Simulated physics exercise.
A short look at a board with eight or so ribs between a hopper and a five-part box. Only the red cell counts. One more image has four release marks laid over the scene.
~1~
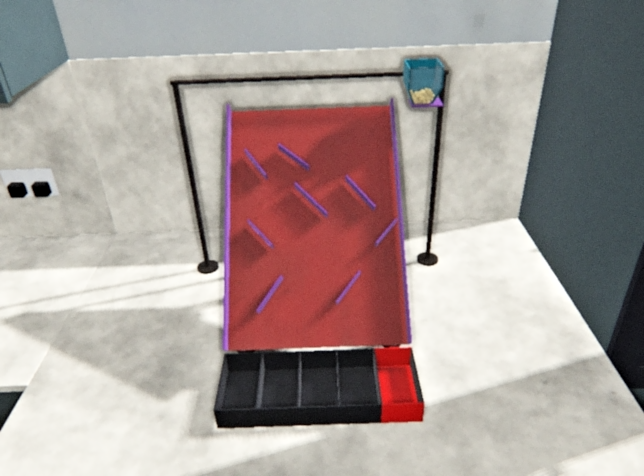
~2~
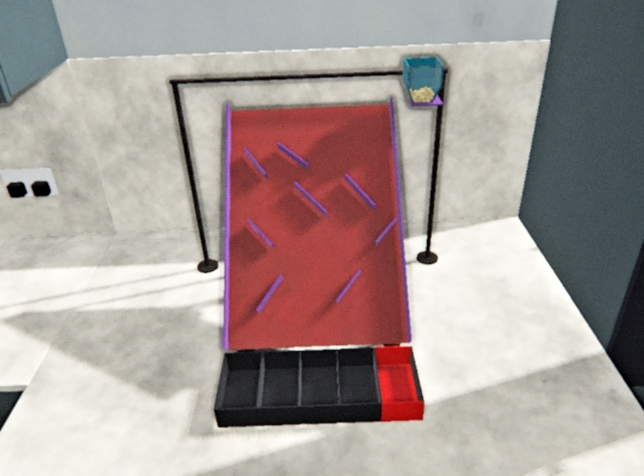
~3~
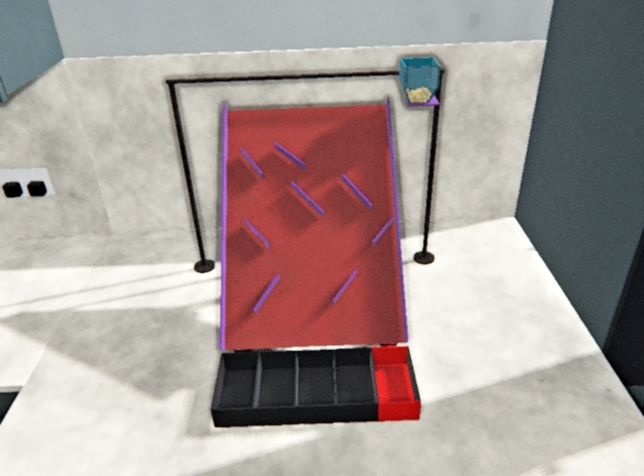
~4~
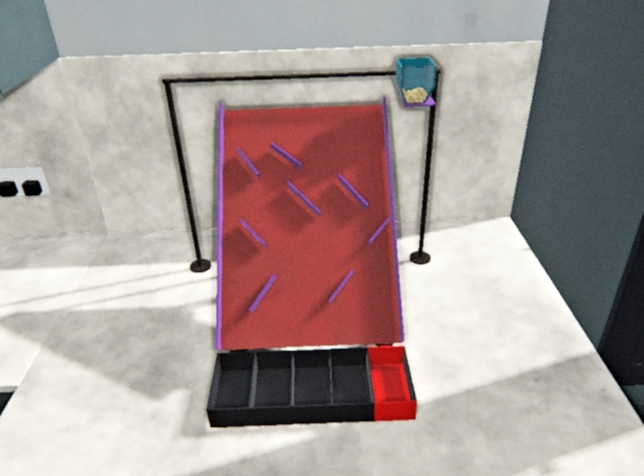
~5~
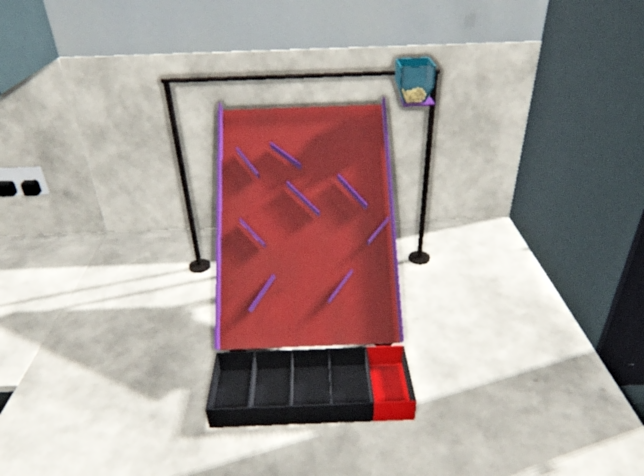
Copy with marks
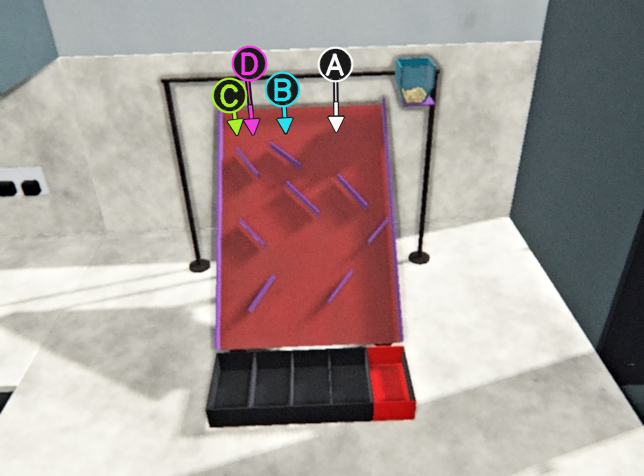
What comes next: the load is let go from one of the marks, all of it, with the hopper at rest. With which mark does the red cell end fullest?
The answer is mark B.
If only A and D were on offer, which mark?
Mark A.
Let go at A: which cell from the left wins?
It is the third one.
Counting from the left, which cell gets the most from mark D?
The third from the left.
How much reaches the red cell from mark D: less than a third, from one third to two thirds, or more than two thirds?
Less than a third.
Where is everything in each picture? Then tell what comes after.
In the first frame, hopper at (421, 95), soya beans, door shut.
In the second frame, ribs (244, 148) to (265, 174), (278, 143) to (308, 165), (295, 182) to (327, 212).
In the third frame, ribs (343, 174) to (372, 205), (245, 219) to (269, 244), (373, 242) to (393, 217).
In the fourth frame, ribs (250, 310) to (274, 275), (330, 301) to (353, 270).
In the fifth frame, red cell at (394, 410), number 5 of 5 from the left.
On the marked copy, mark A meets the board at (336, 126); mark B meets the board at (285, 127); mark C meets the board at (236, 129); mark D meets the board at (252, 129).
With A, about a quarter in the red cell, most in other cells, a stray few held on the board.
With B, about a third in the red cell, about two thirds in other cells.
With C, none in the red cell, nearly all in other cells, a small part outside the box.
With D, none in the red cell, nearly all in other cells, a stray few outside the box.
